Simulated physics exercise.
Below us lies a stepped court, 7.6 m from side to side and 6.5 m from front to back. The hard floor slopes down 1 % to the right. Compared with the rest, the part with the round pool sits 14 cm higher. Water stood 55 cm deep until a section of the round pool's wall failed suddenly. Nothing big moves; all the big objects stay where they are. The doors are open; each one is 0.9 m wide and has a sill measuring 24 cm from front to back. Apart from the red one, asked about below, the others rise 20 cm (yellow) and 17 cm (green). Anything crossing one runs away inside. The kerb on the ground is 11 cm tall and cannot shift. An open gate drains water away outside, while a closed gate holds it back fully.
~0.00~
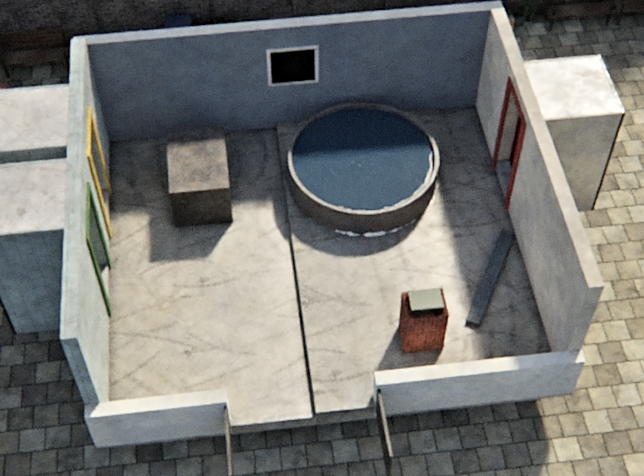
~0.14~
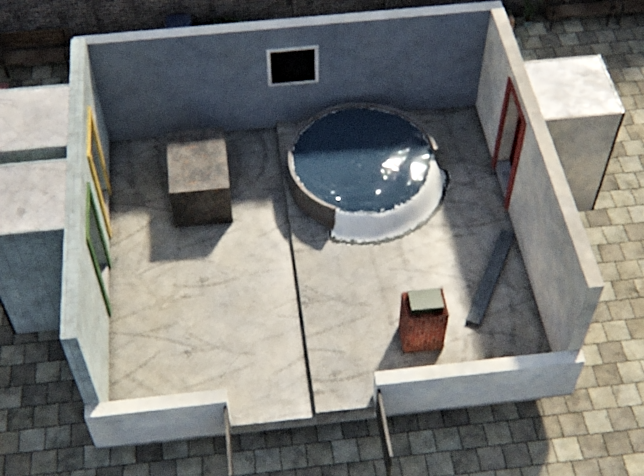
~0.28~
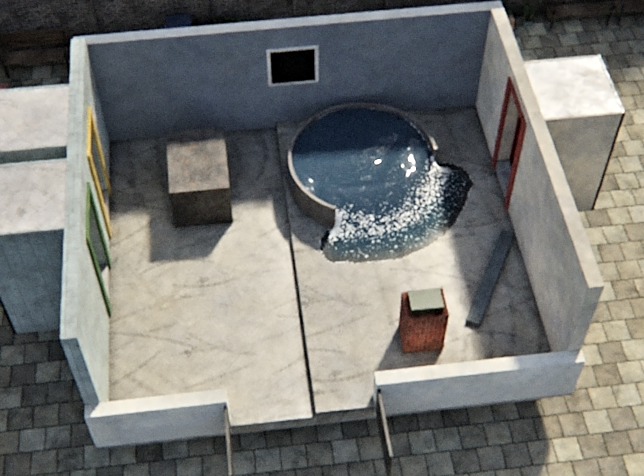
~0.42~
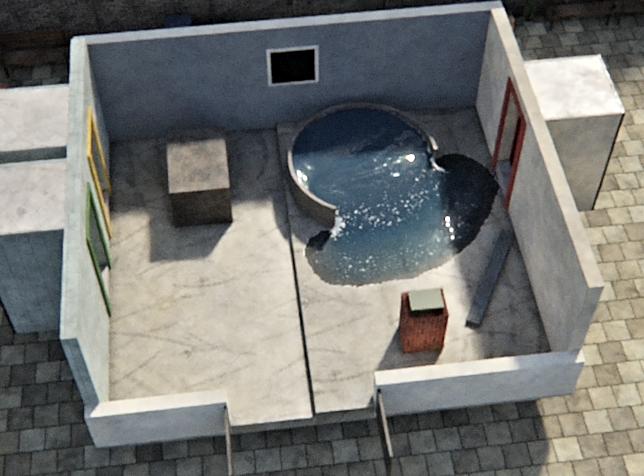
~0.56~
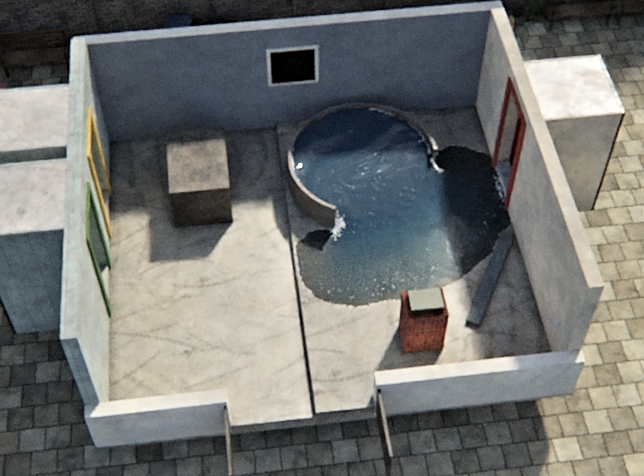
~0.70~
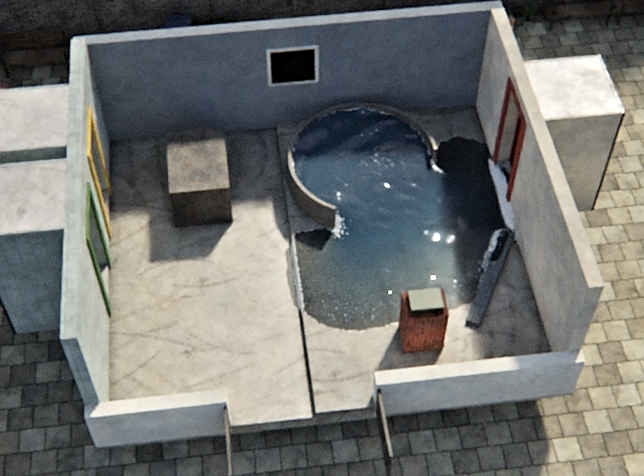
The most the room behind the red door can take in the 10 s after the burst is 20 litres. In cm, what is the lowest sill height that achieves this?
About 21 cm.
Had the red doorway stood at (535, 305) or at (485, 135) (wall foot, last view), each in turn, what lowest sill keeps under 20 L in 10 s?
Around 19 and 10.5 cm respectively.
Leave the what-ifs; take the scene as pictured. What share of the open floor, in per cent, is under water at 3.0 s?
Wet: Close to 45 %.
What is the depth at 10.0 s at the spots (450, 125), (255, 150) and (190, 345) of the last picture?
Depths of roughly 12 cm, 3 cm and 7 cm, in that order.
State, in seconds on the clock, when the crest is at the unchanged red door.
0.8 s.
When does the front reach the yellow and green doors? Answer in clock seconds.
Yellow door 7.5 seconds, green door 6.5 seconds.
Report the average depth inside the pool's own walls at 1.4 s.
Around 32 cm on average.
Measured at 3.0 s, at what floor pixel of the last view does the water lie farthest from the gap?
Lab note: Front tip approx. at (197, 416).
After 1.4 s water covers 40 % of the floor, deepest (34 cm) near (502, 227); 25 cm at the red door, 2 litres in over its 25 cm sill.
After 3.0 s water covers 45 % of the floor, deepest (39 cm) near (546, 338); 16 cm at the red door, 5 litres in over its 25 cm sill.
After 10.0 s water covers 95 % of the floor, deepest (14 cm) near (403, 131); 11 cm at the red door, 5 litres in over its 25 cm sill.
At the red door as built, the water arrived by 0.6 s and peaked near 28 cm at 0.8 s.
With a sill of 17 cm, 45 litres would have come in within the 10 s; with 23.5 cm, 8 litres. So under 20 litres takes about 21 cm.
